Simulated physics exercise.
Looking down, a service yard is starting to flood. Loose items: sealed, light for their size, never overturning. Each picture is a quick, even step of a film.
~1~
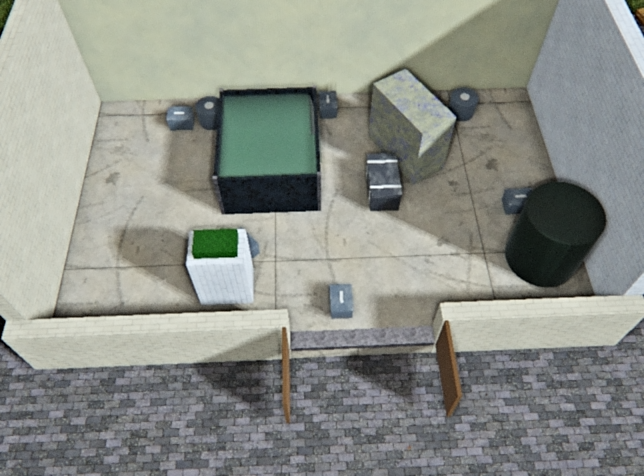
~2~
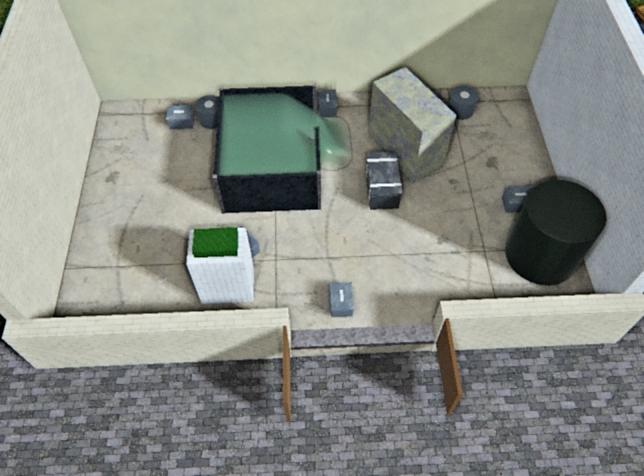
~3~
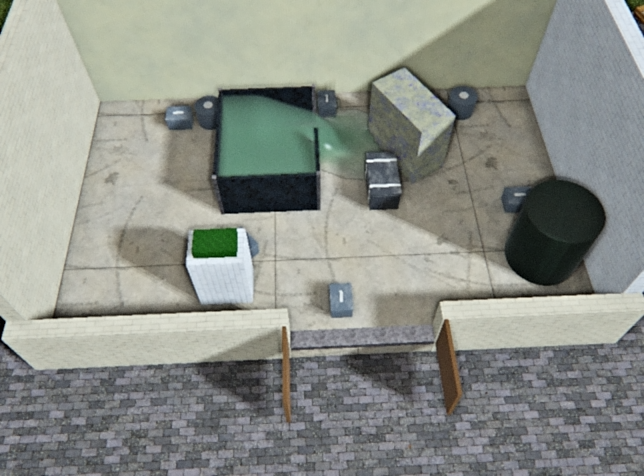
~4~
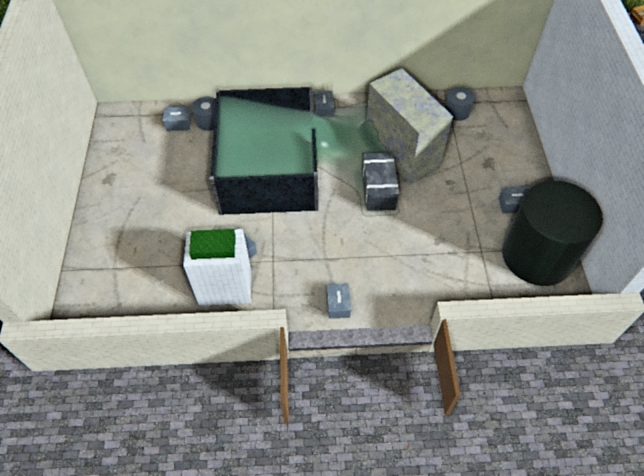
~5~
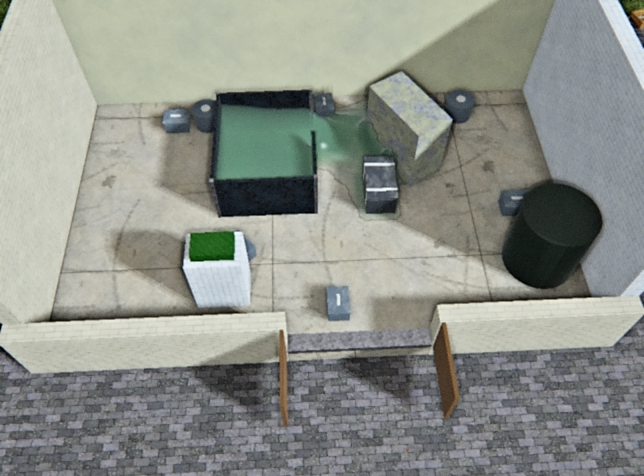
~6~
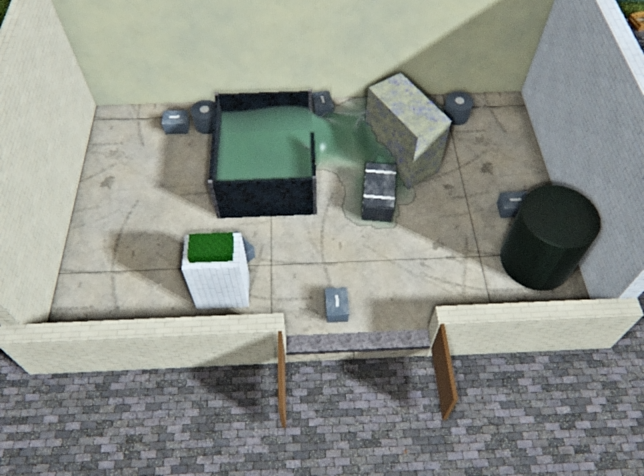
To begin with, green water fills a dark-walled tank in a walled yard, with blocks and a dark cylinder standing around it. Water then pours through an opening on the tank's right side and spreads across the floor around the nearby blocks, while the loose items barely move.
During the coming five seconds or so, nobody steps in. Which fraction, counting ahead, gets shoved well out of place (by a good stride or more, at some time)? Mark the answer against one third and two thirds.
One to two thirds of them.
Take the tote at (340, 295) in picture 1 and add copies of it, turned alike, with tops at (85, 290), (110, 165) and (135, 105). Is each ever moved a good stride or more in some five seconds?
Stays put, stays put, stays put.
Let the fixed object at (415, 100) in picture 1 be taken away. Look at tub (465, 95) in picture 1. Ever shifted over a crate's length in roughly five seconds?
Short answer: It goes a long way.
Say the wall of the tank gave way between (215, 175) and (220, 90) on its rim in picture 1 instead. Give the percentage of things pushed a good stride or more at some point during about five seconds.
About 50 per cent.
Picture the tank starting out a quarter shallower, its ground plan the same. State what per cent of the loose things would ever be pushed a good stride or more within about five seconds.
Around 40 in a hundred.
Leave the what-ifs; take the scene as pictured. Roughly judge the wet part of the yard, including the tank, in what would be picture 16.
50 in a hundred, roughly.
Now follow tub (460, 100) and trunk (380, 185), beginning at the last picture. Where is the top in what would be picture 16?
The first should be near (526, 144), the second near (388, 298).
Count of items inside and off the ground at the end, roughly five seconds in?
By my tally, 2.
A moment on, 1 of 8 are well off their spots; 0 afloat.
Next, 2 of 8 are well off their spots; 1 afloat.
Later, 3 of 8 are well off their spots; 2 afloat.
In the end, 4 of 8 are well off their spots, and 4 have been at some point; 2 afloat.
